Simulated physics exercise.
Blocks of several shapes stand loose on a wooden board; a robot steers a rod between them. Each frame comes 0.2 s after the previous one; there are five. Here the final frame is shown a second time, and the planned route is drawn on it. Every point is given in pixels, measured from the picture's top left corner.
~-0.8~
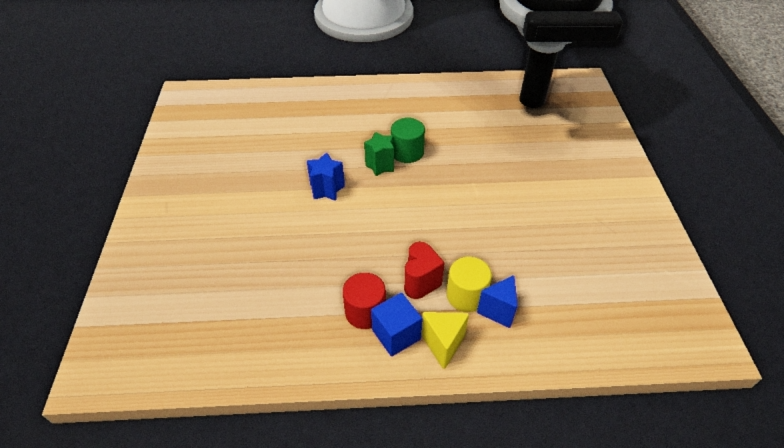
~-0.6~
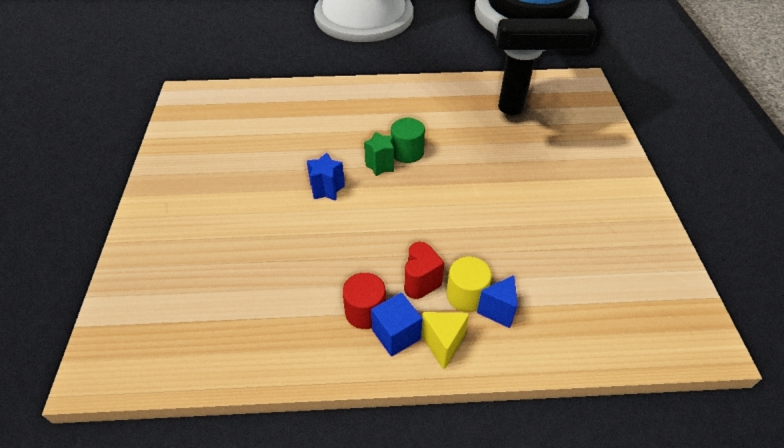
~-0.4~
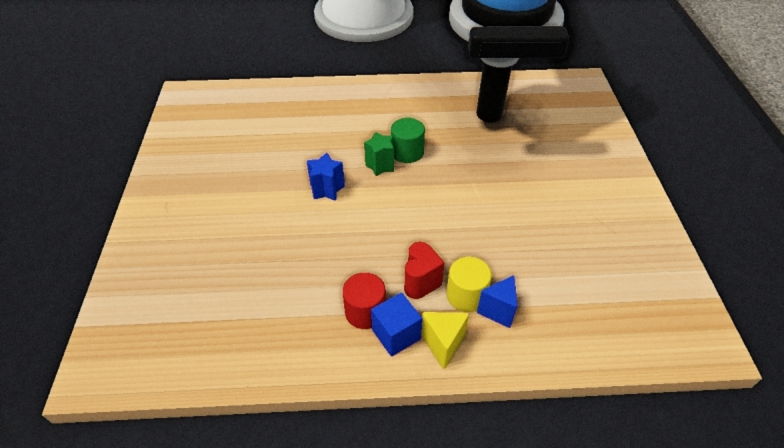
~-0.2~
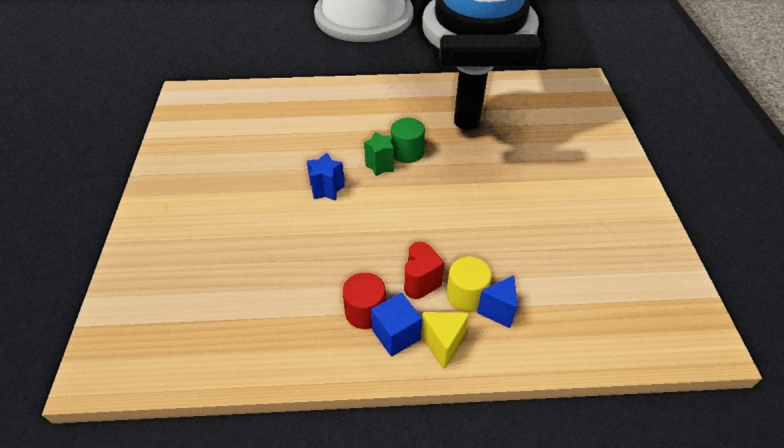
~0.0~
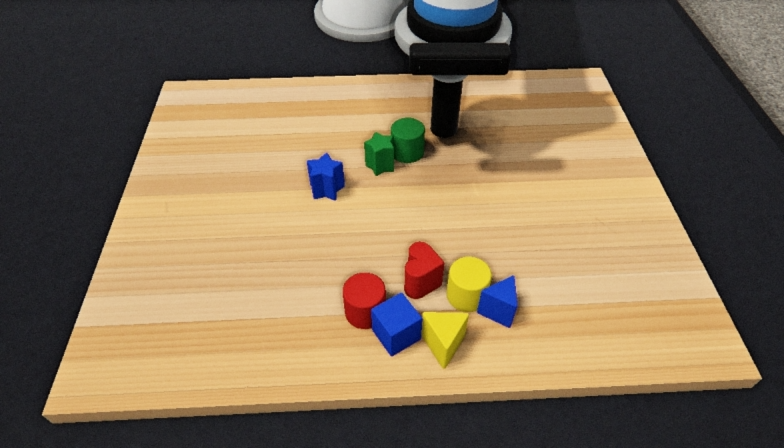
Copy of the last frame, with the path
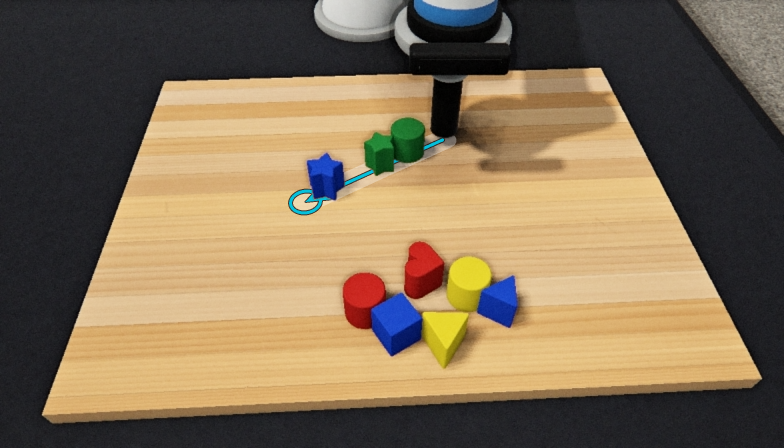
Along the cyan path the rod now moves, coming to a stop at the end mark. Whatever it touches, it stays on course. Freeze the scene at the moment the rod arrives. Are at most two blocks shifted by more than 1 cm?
No.
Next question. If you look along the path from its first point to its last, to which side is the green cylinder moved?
The right.
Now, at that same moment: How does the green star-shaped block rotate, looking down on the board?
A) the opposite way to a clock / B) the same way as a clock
It's A.
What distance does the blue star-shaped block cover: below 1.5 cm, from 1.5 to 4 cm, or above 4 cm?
Shift of over 4 cm.
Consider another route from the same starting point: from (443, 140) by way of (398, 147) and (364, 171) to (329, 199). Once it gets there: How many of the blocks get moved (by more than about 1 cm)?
Here I'd predict at least three blocks moving more than 1 cm.
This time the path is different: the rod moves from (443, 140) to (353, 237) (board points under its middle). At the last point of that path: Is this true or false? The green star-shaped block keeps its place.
False - the claim does not hold.
Drawn move, in a line from (443, 140) to (306, 202).
On the path given first. One third of the way, rod at (399, 149); green star-shaped block at (350, 152), turned 55° anticlockwise; green cylinder at (367, 135).
Two thirds of the way, rod at (353, 169); blue star-shaped block at (302, 174); green star-shaped block at (326, 162), turned 90° anticlockwise; green cylinder at (339, 136).
At the end, rod at (304, 192); blue star-shaped block at (246, 196); green star-shaped block at (273, 184), turned 90° anticlockwise; green cylinder at (339, 136).
